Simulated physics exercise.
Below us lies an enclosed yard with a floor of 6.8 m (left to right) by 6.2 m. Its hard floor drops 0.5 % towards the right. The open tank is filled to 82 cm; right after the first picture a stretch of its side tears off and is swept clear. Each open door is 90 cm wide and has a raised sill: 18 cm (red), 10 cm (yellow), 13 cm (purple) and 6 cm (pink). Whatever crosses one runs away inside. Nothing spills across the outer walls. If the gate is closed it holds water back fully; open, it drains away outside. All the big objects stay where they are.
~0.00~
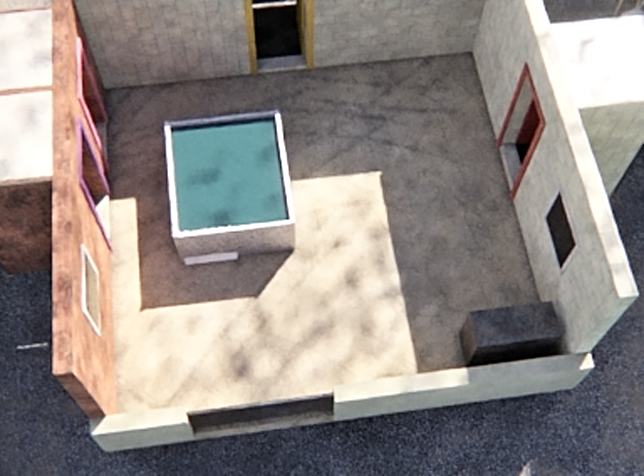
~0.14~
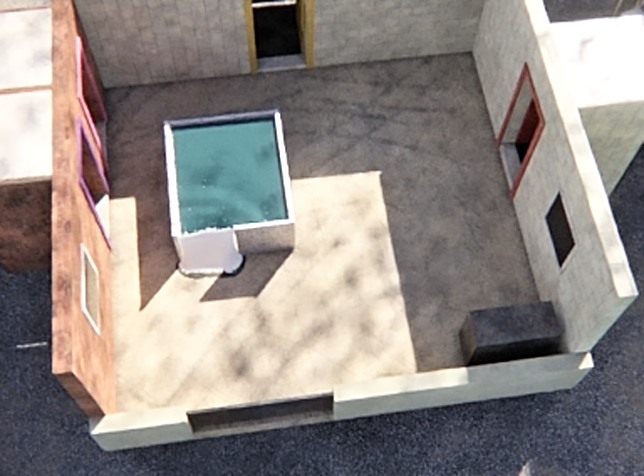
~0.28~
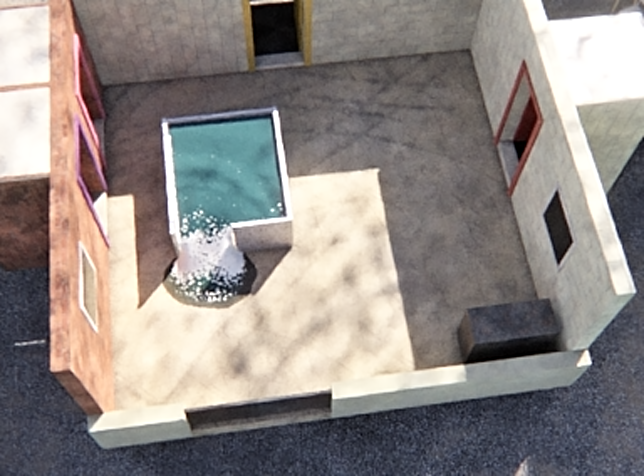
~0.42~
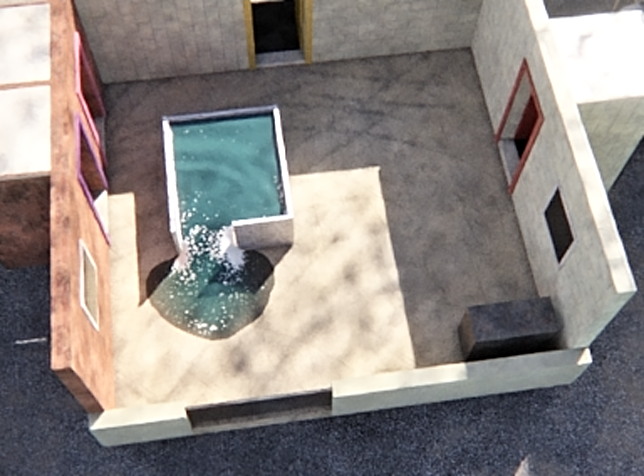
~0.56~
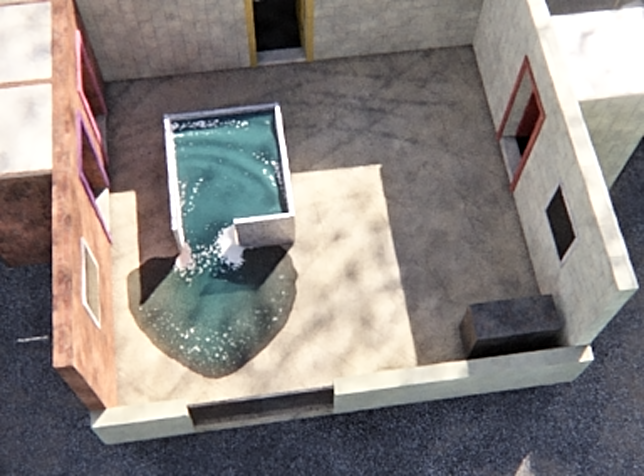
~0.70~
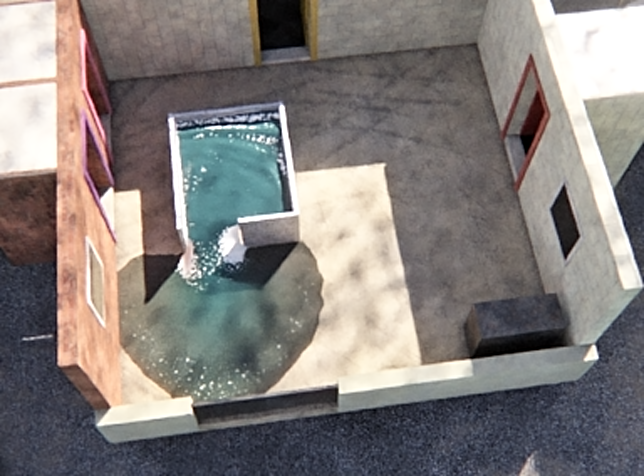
The footage shows an open tank of green water in a walled yard, still at first; then part of its near side gives way and water pours through the gap, spreading across the pale floor in a widening, foam-flecked pool.
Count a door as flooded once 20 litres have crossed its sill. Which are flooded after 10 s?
The water let in: At the red door it does not reach the limit; at the yellow door it does not reach the limit; at the purple door it does not reach the limit; at the pink door it stays under the limit.
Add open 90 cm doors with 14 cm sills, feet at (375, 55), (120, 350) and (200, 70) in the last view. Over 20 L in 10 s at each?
In that order: Under, above, not over.
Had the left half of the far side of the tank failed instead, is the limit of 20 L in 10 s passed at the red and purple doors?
Against that limit: Red under, purple not over.
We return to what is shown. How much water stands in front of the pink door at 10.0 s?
Some 6.5 cm.
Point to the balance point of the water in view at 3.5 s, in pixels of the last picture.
Around (256, 277).
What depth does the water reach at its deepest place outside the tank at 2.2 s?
Roughly 38 cm.
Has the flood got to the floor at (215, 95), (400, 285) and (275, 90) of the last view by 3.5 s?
In turn: Still dry, flooded, not reached.
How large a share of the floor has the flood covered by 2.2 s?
About 25 per cent.
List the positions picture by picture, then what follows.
The first frame shows the open tank at (229, 174) is whole and still, 82 cm deep.
In the second frame, water pours out at (209, 246) and has run 0.5 m, to (180, 265); typically 10 cm deep outside, 82 cm at the open tank's back.
In the third frame, the front is at (231, 301), 0.9 m from the gap at (207, 245); 0.9 m2 of floor is under water; 82 cm left at the back of the open tank.
In the fourth frame, water pours out at (208, 244) and has run 1.4 m, to (231, 331); typically 8 cm deep outside, 82 cm at the open tank's back.
In the fifth frame, the front is at (213, 373), 2.1 m from the gap at (210, 242); 3.8 m2 of floor is under water; 76 cm left at the back of the open tank.
In the sixth frame, water pours out at (214, 240) and has run 2.7 m, to a hidden place; typically 4 cm deep outside, 68 cm at the open tank's back.
After 1.4 s water covers 20 % of the floor and is deepest (54 cm) near (123, 419); red door not reached, yellow door not reached, purple door not reached, pink door not reached.
After 2.2 s water covers 25 % of the floor and is deepest (38 cm) near (232, 405); red door not reached, yellow door not reached, purple door not reached, pink door not reached.
After 3.5 s water covers 45 % of the floor and is deepest (27 cm) near (190, 330); red door not reached, yellow door not reached, purple door 5 cm at the sill, 0 L in, pink door not reached.
After 6.0 s water covers 70 % of the floor and is deepest (26 cm) near (559, 361); red door 11 cm at the sill, 0 L in, yellow door not reached, purple door 4 cm at the sill, 0 L in, pink door 2 cm at the sill, 0 L in.
After 10.0 s water covers 95 % of the floor and is deepest (16 cm) near (258, 127); red door 9 cm at the sill, 0 L in, yellow door 9 cm at the sill, 3 L in, purple door 2 cm at the sill, 0 L in, pink door 7 cm at the sill, 5 L in.
